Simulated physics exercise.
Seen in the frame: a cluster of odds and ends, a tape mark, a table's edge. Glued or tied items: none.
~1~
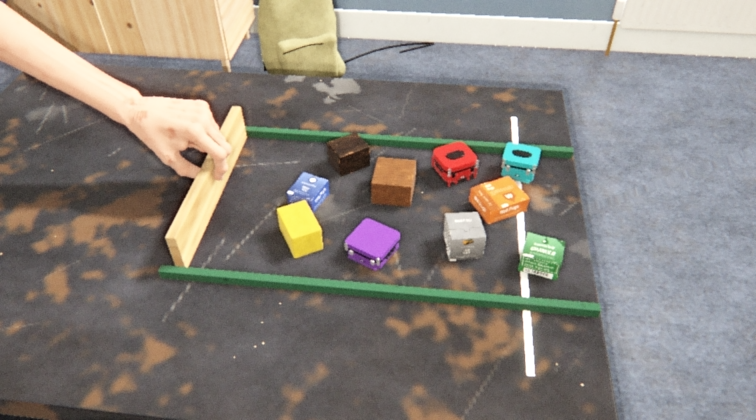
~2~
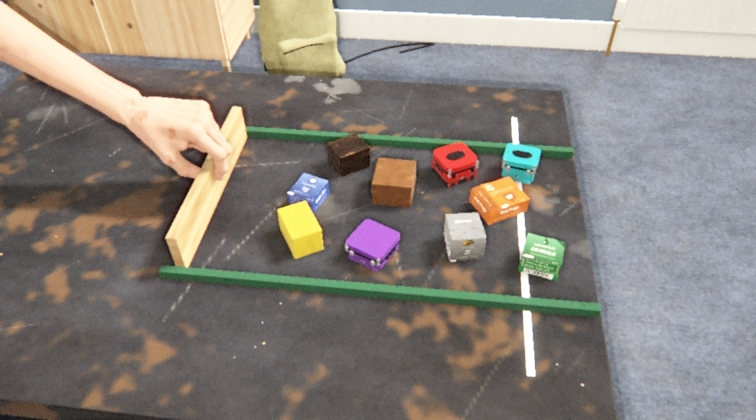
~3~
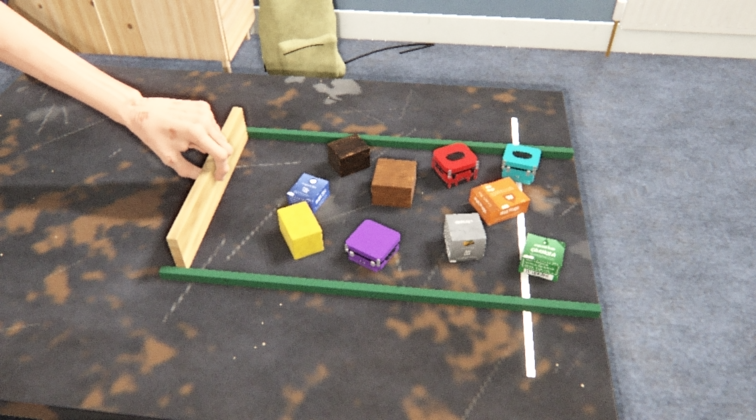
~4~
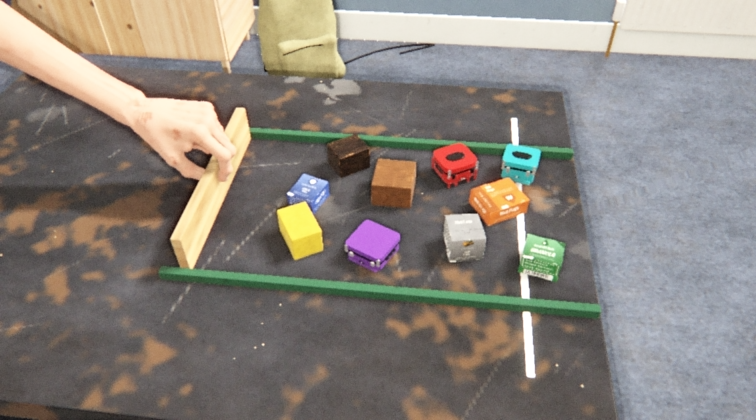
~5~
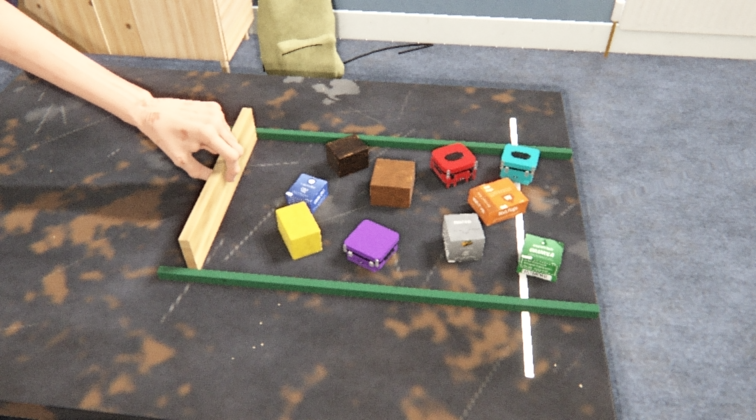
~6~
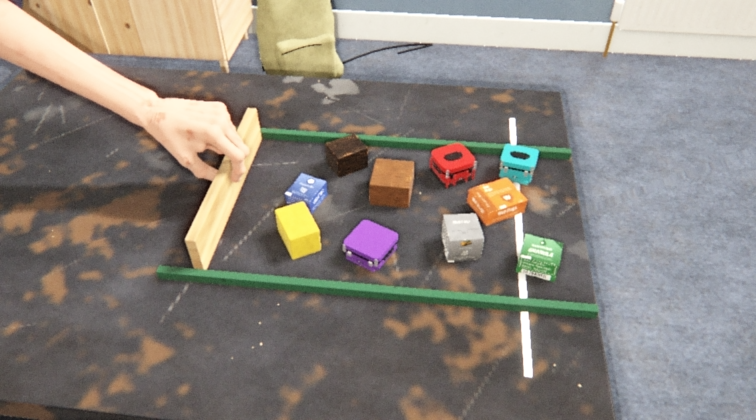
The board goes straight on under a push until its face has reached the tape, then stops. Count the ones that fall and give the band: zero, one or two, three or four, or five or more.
Over the end go more than two but fewer than five.
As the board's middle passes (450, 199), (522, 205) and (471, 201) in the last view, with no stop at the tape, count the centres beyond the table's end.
0; 4; 1.
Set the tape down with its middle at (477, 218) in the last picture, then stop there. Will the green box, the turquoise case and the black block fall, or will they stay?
In short: Green box gone, turquoise case safe, black block safe.
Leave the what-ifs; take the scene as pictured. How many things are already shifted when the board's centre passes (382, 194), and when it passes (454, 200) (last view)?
I count 7 first and 10 after.
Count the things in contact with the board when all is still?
Total: 3.
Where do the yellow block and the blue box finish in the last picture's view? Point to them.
Middles: Around (539, 255) and around (535, 216).
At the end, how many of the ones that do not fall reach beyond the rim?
Count: 3.
Early on, none off yet; green box at rest near (540, 257); turquoise case at rest near (518, 165); orange box at rest near (497, 201).
A while later, none off yet; green box travelled a little near (554, 258); turquoise case moving near (526, 166); orange box travelled about its own width near (527, 201).
Finally, the number that fall off is three or four; lost, grey box, orange box, turquoise case and green box.
